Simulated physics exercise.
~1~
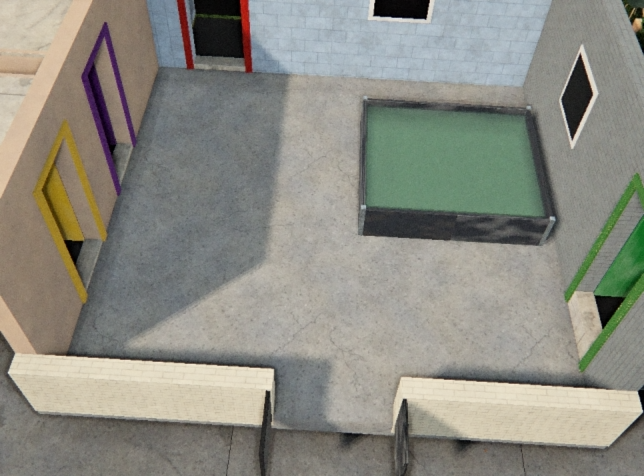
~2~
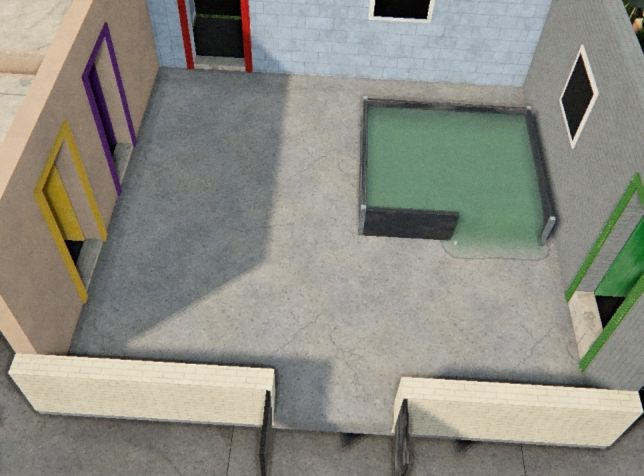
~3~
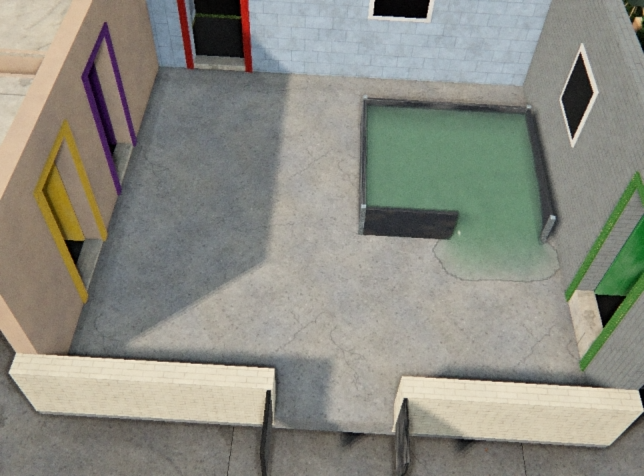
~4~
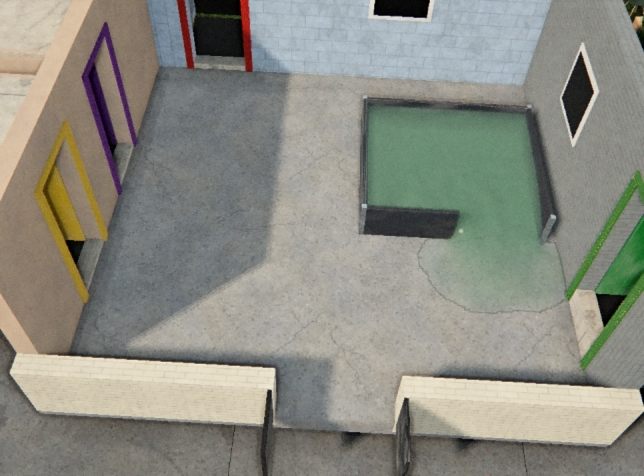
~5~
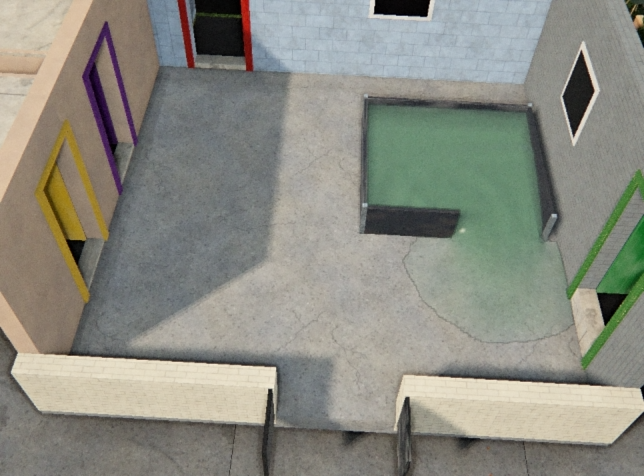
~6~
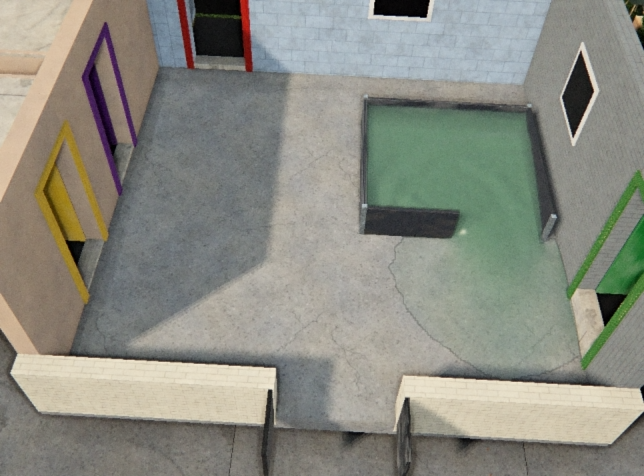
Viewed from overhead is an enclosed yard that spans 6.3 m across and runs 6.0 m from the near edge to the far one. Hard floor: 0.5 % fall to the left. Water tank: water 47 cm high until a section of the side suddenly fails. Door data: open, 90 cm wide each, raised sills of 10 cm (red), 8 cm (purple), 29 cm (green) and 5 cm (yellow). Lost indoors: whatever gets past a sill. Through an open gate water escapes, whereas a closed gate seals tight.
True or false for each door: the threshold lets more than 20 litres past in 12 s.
Red door false, purple door false, green door false, yellow door true.
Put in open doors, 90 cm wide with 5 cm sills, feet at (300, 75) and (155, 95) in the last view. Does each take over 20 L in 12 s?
Less, more.
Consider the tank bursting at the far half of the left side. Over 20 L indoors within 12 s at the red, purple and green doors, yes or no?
In that case, red door: More than that, purple door: More than that, green door: Less than that.
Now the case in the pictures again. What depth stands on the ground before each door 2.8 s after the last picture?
Door by door, in cm: Red reads 0, purple reads 0, green reads 22, yellow reads 0.
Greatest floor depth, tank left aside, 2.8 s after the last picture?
28 cm or so.
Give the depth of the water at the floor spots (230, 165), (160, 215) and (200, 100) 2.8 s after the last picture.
Around 0 cm, 0 cm and 0 cm, in the order given.
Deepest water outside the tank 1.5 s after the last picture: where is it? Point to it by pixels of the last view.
Close to pixel (591, 414).
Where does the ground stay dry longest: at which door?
The red one.
Then, 0.7 s after the last picture water covers 15 % of the floor and is deepest (39 cm) near (591, 414); red door not reached, purple door not reached, green door 18 cm at the sill, 0 L in, yellow door not reached.
Then, 1.5 s after the last picture water covers 20 % of the floor and is deepest (40 cm) near (591, 414); red door not reached, purple door not reached, green door 18 cm at the sill, 0 L in, yellow door not reached.
Then, 2.8 s after the last picture water covers 35 % of the floor and is deepest (28 cm) near (546, 411); red door not reached, purple door not reached, green door 22 cm at the sill, 0 L in, yellow door not reached.
Then, 6.3 s after the last picture water covers 70 % of the floor and is deepest (16 cm) near (77, 332); red door not reached, purple door 8 cm at the sill, 0 L in, green door 13 cm at the sill, 0 L in, yellow door 12 cm at the sill, 59 L in.
Then, 11.3 s after the last picture water covers 95 % of the floor and is deepest (11 cm) near (153, 90); red door 9 cm at the sill, 1 L in, purple door 6 cm at the sill, 0 L in, green door 7 cm at the sill, 0 L in, yellow door 9 cm at the sill, 136 L in.
